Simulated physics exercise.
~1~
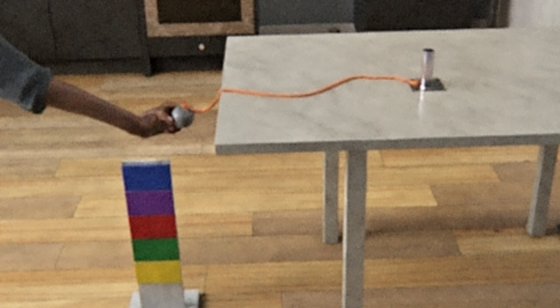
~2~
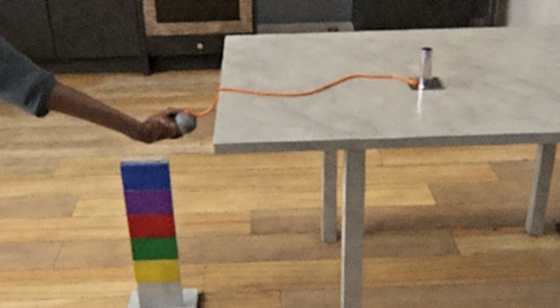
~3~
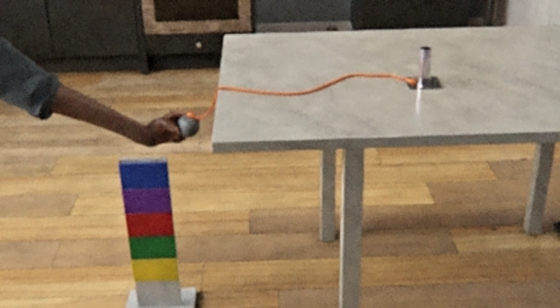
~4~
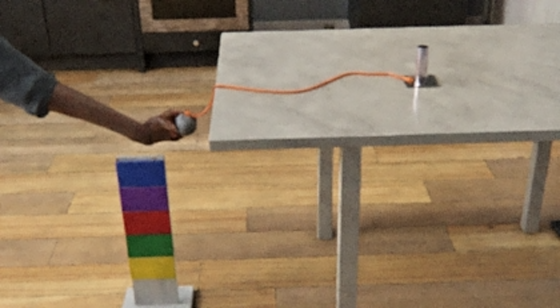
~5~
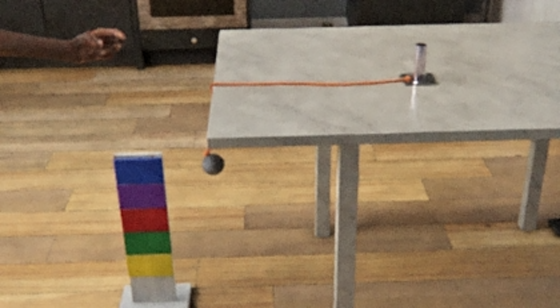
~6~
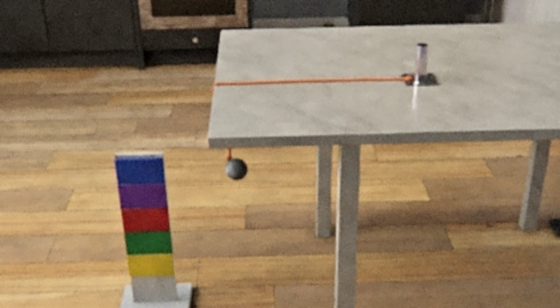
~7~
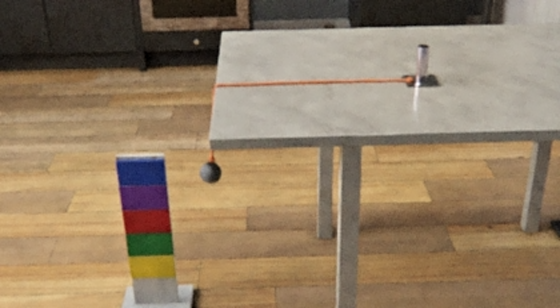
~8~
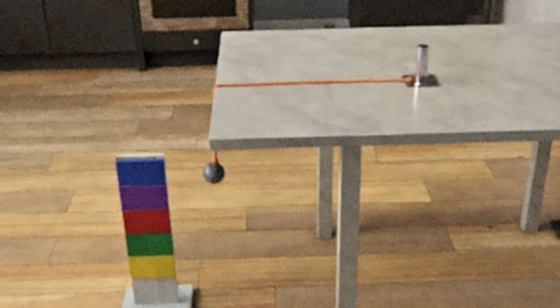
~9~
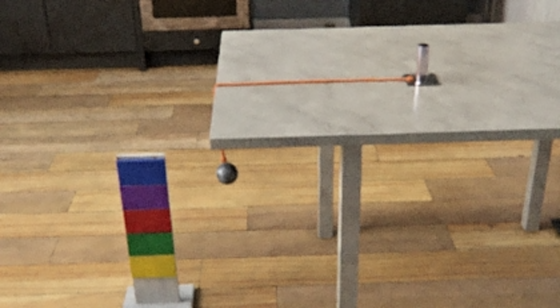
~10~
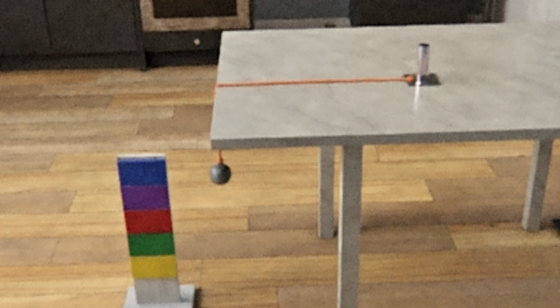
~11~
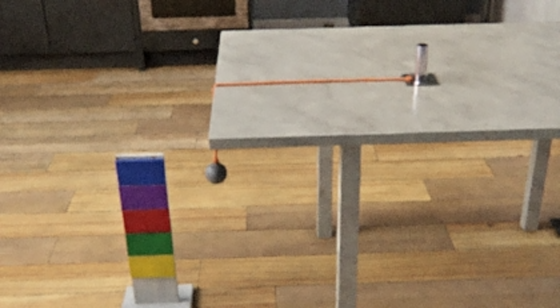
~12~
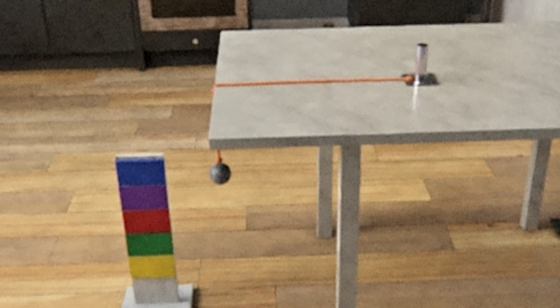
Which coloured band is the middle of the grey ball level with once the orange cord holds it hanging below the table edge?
The cord holds the middle of the ball level with the blue band, at the top of the board.
